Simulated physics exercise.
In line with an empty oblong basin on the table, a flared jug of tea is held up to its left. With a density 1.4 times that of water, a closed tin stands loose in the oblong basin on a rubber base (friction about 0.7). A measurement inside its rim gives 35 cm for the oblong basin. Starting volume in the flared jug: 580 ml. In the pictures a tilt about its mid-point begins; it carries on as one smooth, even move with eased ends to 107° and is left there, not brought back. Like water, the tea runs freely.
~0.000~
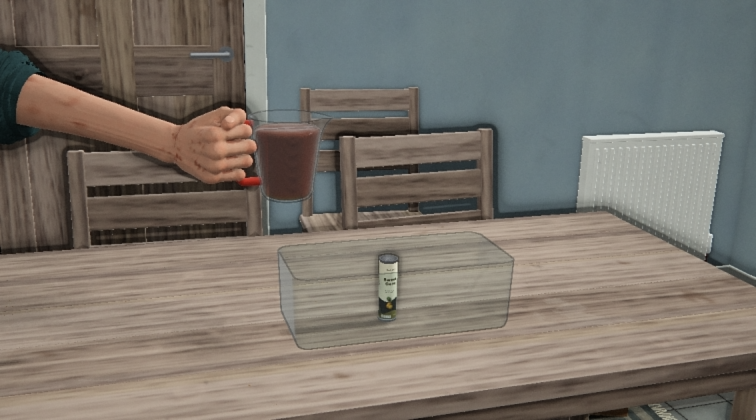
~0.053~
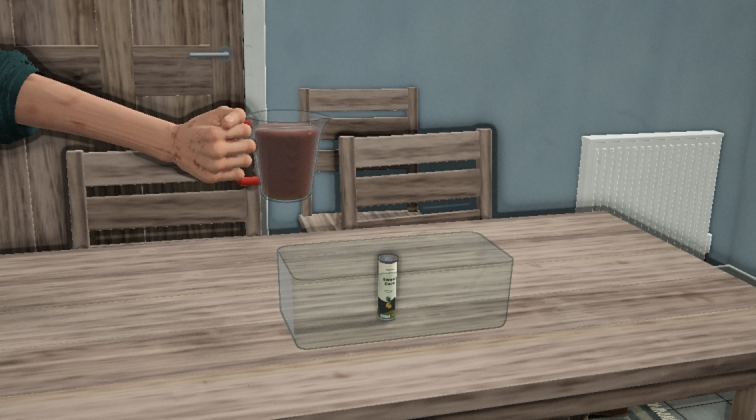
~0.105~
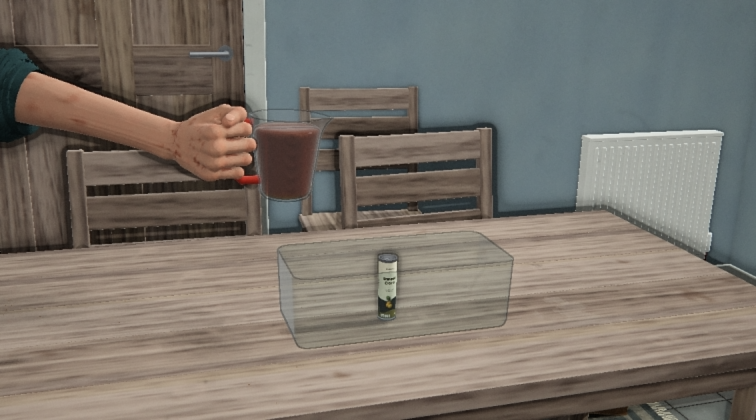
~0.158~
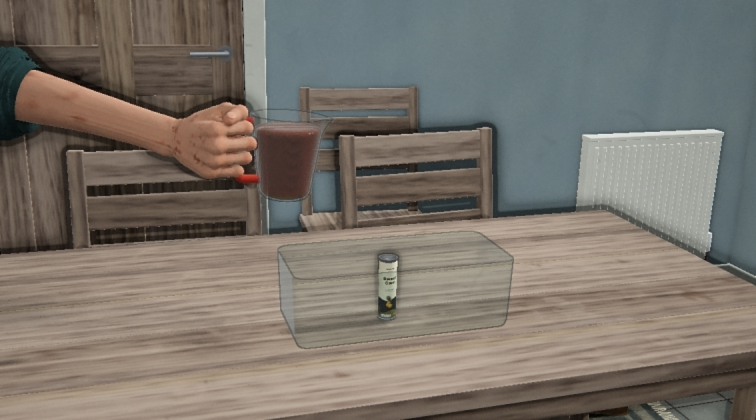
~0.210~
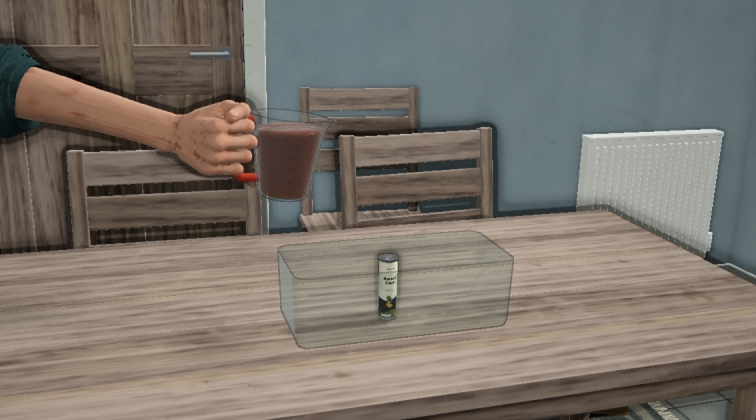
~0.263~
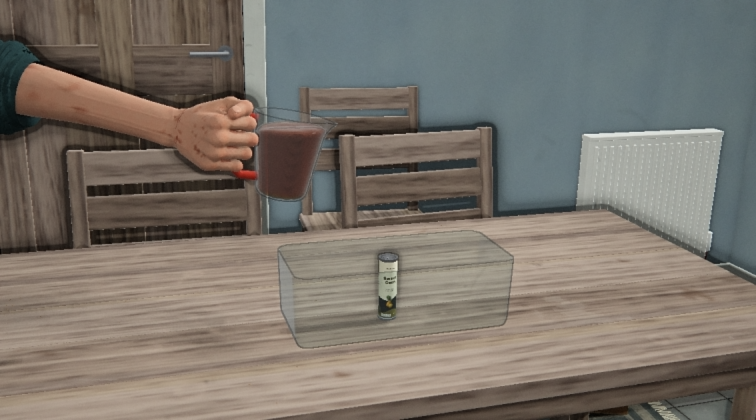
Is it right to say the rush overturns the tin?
It ends up tipped over.
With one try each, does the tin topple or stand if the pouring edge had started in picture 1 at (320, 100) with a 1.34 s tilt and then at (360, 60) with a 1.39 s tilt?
The tin overturns the first time and stays vertical the second time.
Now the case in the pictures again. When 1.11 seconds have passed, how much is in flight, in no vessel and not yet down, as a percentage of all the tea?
Some 20 per cent.
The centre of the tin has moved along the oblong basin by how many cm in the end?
7.0 cm.
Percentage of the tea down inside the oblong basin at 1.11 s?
56 %, more or less.
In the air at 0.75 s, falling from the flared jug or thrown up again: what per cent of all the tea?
Some 16 per cent, I reckon.
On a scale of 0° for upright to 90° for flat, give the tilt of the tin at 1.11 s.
Near 5 degrees.
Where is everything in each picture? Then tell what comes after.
The first picture shows tilt 0°; pouring edge (333, 116); surface from (253, 129) to (320, 127); the oblong basin's rim runs from (286, 264) to (496, 247); the tin's top is at (389, 261).
The second picture shows tilt 0°; pouring edge (333, 116); surface from (252, 129) to (319, 127).
The third picture shows tilt 2°; pouring edge (333, 116); surface from (253, 127) to (320, 127).
The fourth picture shows tilt 3°; pouring edge (335, 118); surface from (254, 127) to (321, 127).
The fifth picture shows tilt 6°; pouring edge (336, 120); surface from (255, 128) to (323, 127).
The sixth picture shows tilt 9°; pouring edge (338, 123); surface from (257, 128) to (326, 127).
By 0.75 s the tilt is 60° and 79 per cent is still to pour; the tin stands where it began.
By 1.11 s the tilt is 97° and 22 per cent is still to pour; the tin leans 6°.
By 1.48 s the tilt is 107° and 0 per cent is still to pour; the tin lies on its side.
By 1.89 s the tilt is 107° and 0 per cent is still to pour; the tin lies on its side.
At rest the tin lies on its side.
